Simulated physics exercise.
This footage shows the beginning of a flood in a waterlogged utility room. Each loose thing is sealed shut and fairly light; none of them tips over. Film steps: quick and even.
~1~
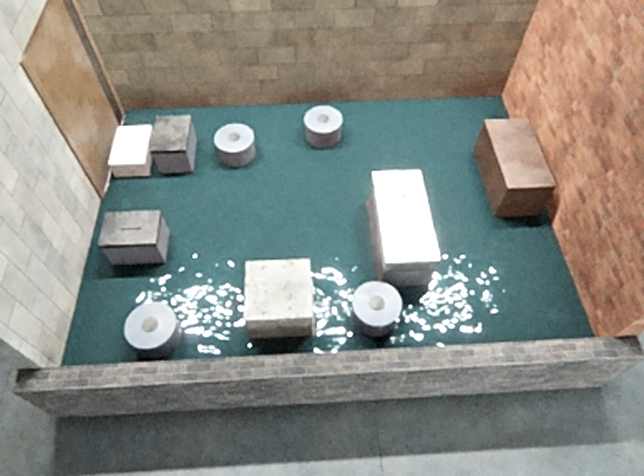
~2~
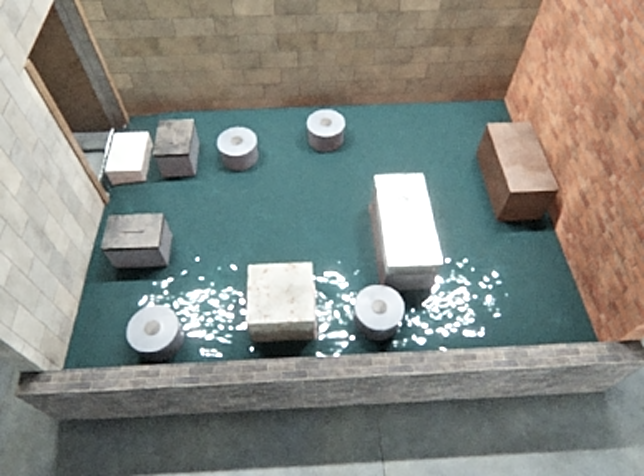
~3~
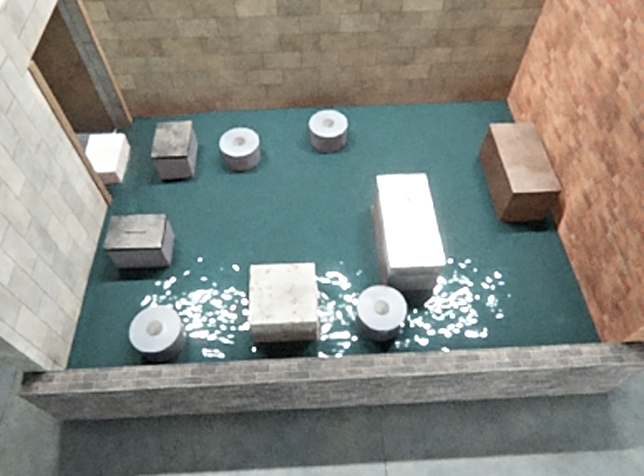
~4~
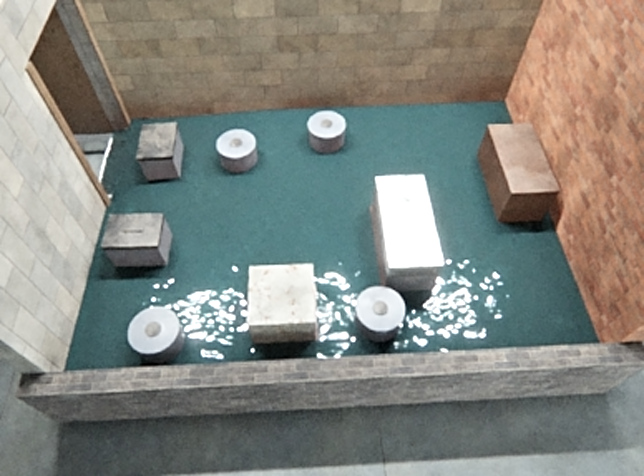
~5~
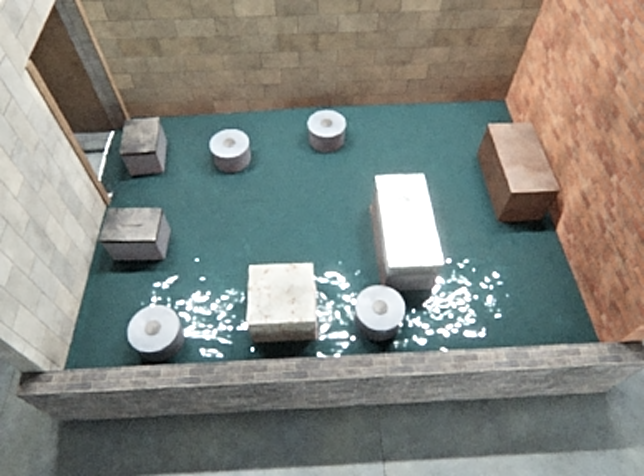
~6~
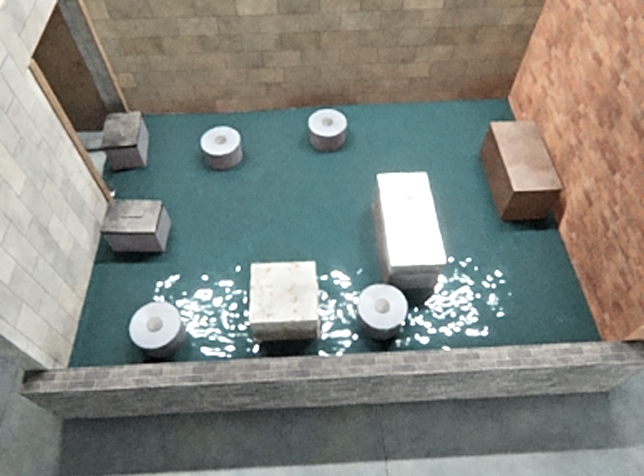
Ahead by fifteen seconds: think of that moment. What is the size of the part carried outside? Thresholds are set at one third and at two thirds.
I would say two thirds or above.
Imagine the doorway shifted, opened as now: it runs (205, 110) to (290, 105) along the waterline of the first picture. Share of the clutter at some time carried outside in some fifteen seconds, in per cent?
I make it 60 per cent.
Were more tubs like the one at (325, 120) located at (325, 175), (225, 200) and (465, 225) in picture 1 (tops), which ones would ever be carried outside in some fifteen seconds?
In turn: Washed out, carried outside, stays.
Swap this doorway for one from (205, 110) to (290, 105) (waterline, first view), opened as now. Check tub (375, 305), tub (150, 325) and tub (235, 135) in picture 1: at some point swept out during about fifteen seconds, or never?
Retained, retained and lost.
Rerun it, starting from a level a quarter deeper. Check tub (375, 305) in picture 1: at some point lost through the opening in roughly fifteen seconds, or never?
Outcome: Remains in the room.
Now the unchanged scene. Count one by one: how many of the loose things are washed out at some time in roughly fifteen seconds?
So that is 5.
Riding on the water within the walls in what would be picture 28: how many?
So that is 2.
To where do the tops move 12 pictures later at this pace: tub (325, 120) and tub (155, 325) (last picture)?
Roughly (214, 123) for the first, roughly (125, 300) for the second.
A moment on, 2 of 7 are out; 5 afloat.
Next, 4 of 7 are out; 3 afloat.
Later, 5 of 7 are out; 2 afloat.
In the end, 5 of 7 are out; 2 afloat.
